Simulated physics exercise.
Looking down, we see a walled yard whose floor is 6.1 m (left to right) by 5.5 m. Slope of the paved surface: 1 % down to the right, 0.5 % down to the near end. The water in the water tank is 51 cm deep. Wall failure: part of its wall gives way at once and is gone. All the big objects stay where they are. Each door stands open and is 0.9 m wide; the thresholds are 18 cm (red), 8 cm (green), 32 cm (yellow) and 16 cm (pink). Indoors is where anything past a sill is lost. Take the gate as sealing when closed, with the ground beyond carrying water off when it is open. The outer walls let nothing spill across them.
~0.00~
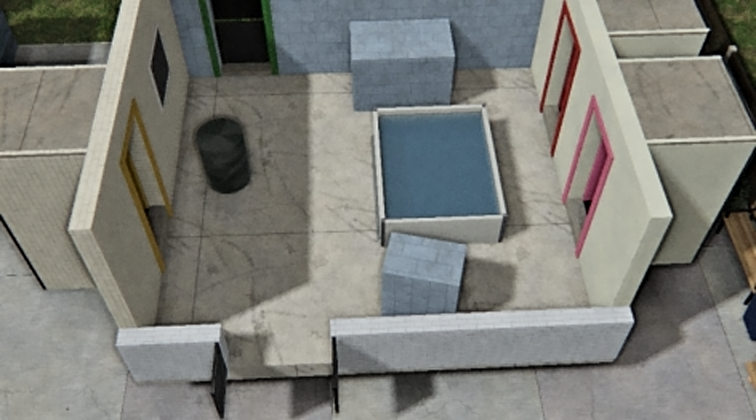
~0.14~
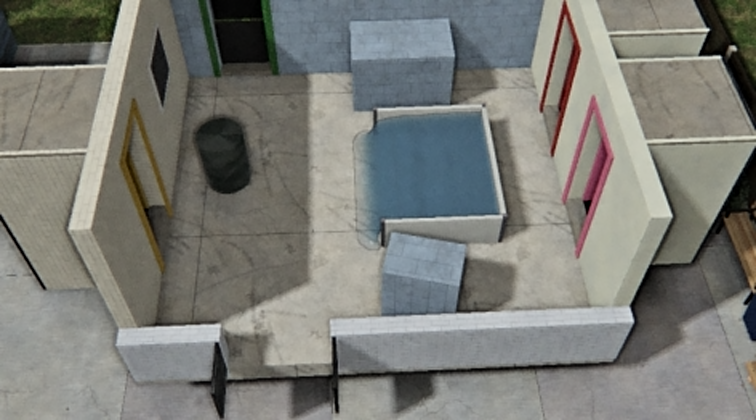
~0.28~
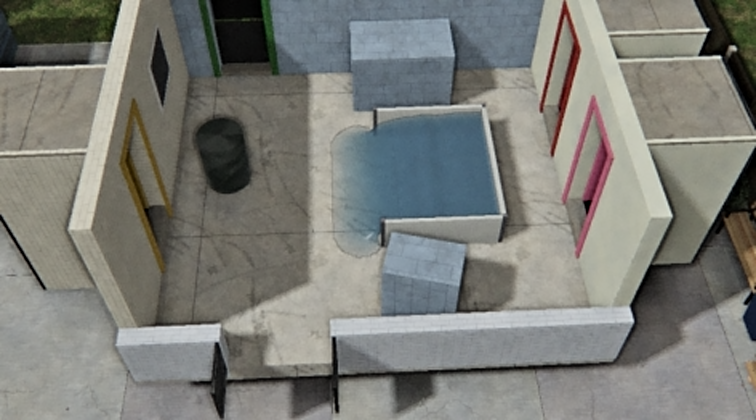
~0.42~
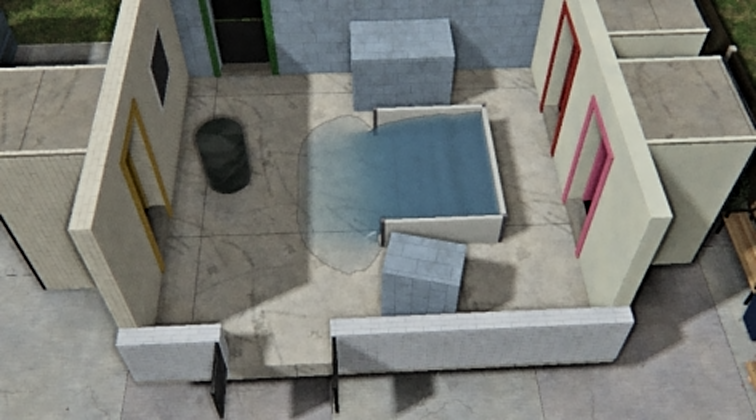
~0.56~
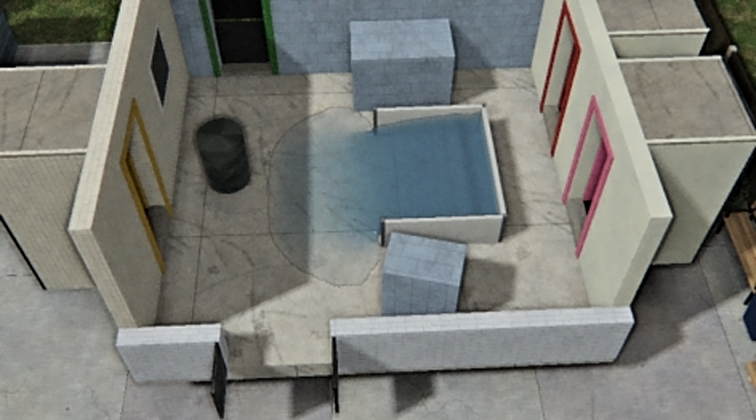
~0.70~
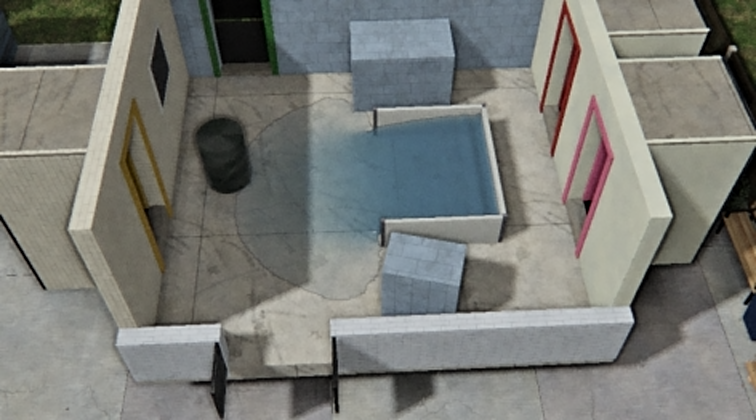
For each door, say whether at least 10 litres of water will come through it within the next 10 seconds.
Door by door: The red door lets through less than 10 litres; the green door lets through 10 litres or more; the yellow door lets through less than 10 litres; the pink door lets through less than 10 litres.
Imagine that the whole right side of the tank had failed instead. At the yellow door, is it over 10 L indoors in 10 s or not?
Well, at yellow it would be too little.
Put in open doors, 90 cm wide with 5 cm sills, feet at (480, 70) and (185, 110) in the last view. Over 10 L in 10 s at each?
Well, the first is shy of the mark and the second is beyond the mark.
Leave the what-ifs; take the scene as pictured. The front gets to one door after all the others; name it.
That's the red door.
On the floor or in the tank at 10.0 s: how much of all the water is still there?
Close to 80 in a hundred remains.
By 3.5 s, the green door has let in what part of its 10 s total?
Share: ~ 30 %.
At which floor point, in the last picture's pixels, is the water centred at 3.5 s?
The water's centre sits at about (280, 194).
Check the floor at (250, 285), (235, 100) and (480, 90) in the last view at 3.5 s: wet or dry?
Going in order, covered, then covered, then clear.
After 1.4 s water covers 45 % of the floor and is deepest (30 cm) near (256, 177); red door not reached, green door not reached, yellow door 21 cm at the sill, 0 L in, pink door not reached.
After 2.2 s water covers 55 % of the floor and is deepest (34 cm) near (190, 78); red door not reached, green door 9 cm at the sill, 0 L in, yellow door 25 cm at the sill, 0 L in, pink door not reached.
After 3.5 s water covers 55 % of the floor and is deepest (26 cm) near (152, 354); red door not reached, green door 17 cm at the sill, 20 L in, yellow door 14 cm at the sill, 0 L in, pink door not reached.
After 6.0 s water covers 70 % of the floor and is deepest (16 cm) near (343, 74); red door not reached, green door 8 cm at the sill, 65 L in, yellow door 9 cm at the sill, 0 L in, pink door not reached.
After 10.0 s water covers 85 % of the floor and is deepest (11 cm) near (587, 336); red door 2 cm at the sill, 0 L in, green door 4 cm at the sill, 66 L in, yellow door 3 cm at the sill, 0 L in, pink door 4 cm at the sill, 0 L in.
